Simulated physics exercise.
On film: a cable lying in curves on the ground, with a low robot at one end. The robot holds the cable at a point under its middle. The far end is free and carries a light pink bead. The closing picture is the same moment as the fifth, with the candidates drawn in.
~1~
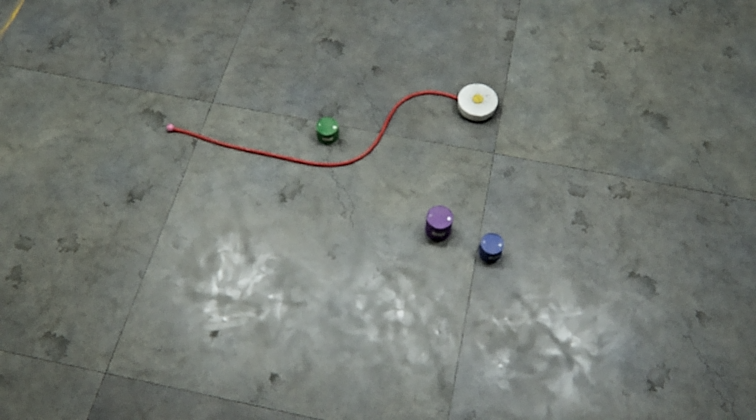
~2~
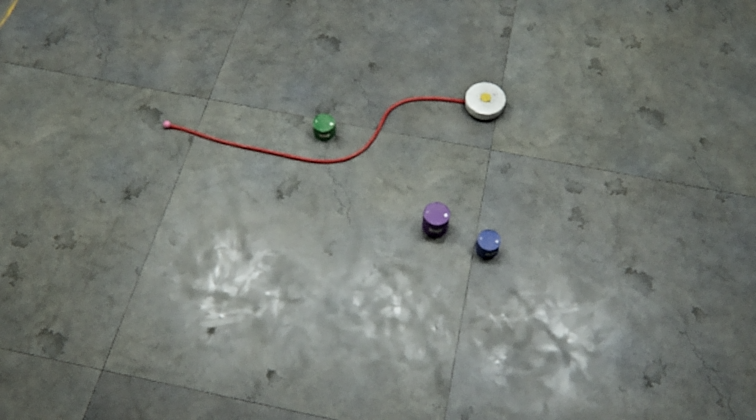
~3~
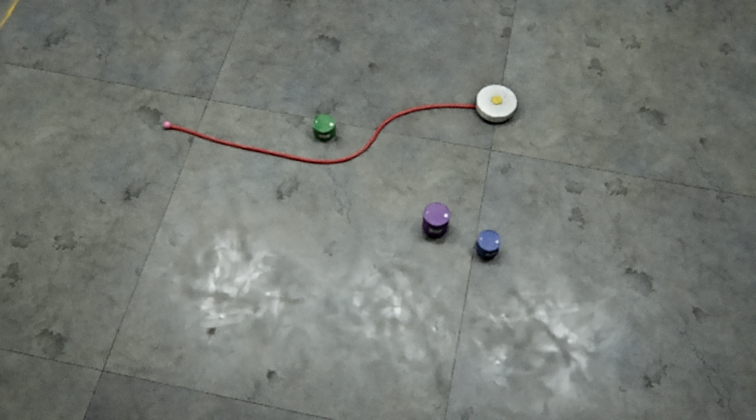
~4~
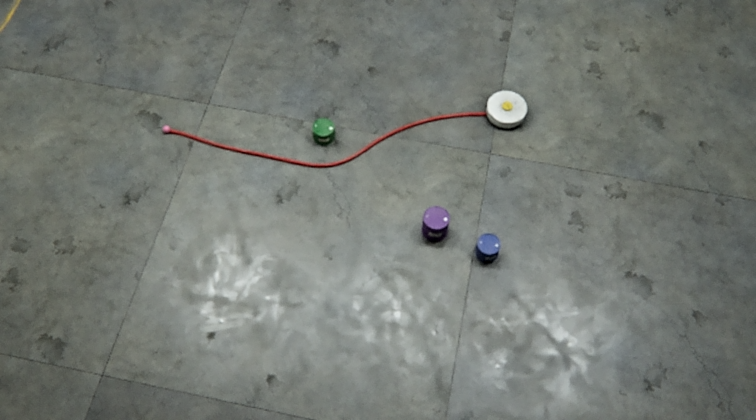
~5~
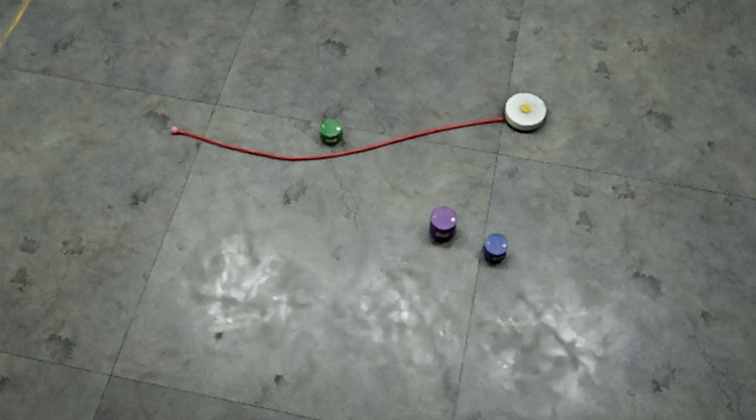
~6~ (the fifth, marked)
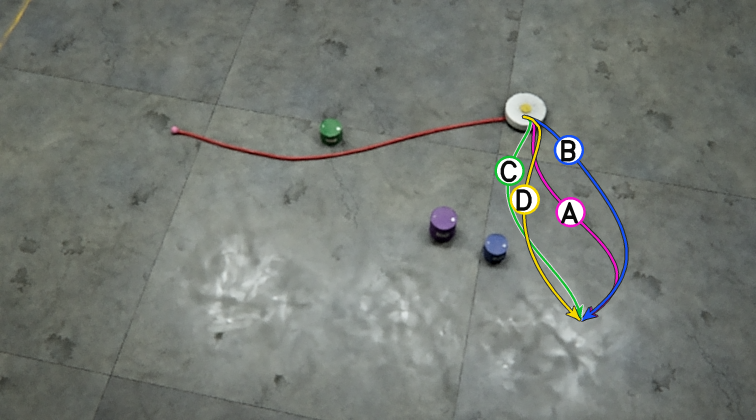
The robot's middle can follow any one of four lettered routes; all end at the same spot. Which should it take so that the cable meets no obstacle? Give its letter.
With A nothing is caught.
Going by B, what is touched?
It meets the green tub.
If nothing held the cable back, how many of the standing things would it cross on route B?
It sweeps one.
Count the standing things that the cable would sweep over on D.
In all, two.
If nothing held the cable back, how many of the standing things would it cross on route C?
It sweeps two.
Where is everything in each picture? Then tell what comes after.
In the first picture, free end (171, 128); purple keg (439, 223); green tub (328, 131).
In the second picture, robot (485, 102); free end (167, 124).
In the third picture, robot (496, 104); green tub (324, 128).
In the fourth picture, robot (506, 110); free end (167, 129).
In the fifth picture, robot (525, 113); free end (175, 130); blue pot (495, 249); purple keg (443, 224); green tub (331, 132).
On the marked copy, A from (524, 117) via (574, 216) to (584, 319); B from (524, 117) via (612, 208) to (582, 320); C from (524, 117) via (512, 210) to (581, 319); D from (524, 117) via (524, 208) to (579, 320).
Following A. Soon after the start, robot (553, 187), middle of the cable (367, 152), free end (190, 134).
Later, robot (618, 263), middle of the cable (436, 184), free end (261, 145).
In the end, robot (582, 318), middle of the cable (446, 190), free end (271, 146); nothing has been touched.
As for the rest, B meets the green tub; C meets the purple keg and blue pot; D meets the purple keg and blue pot.
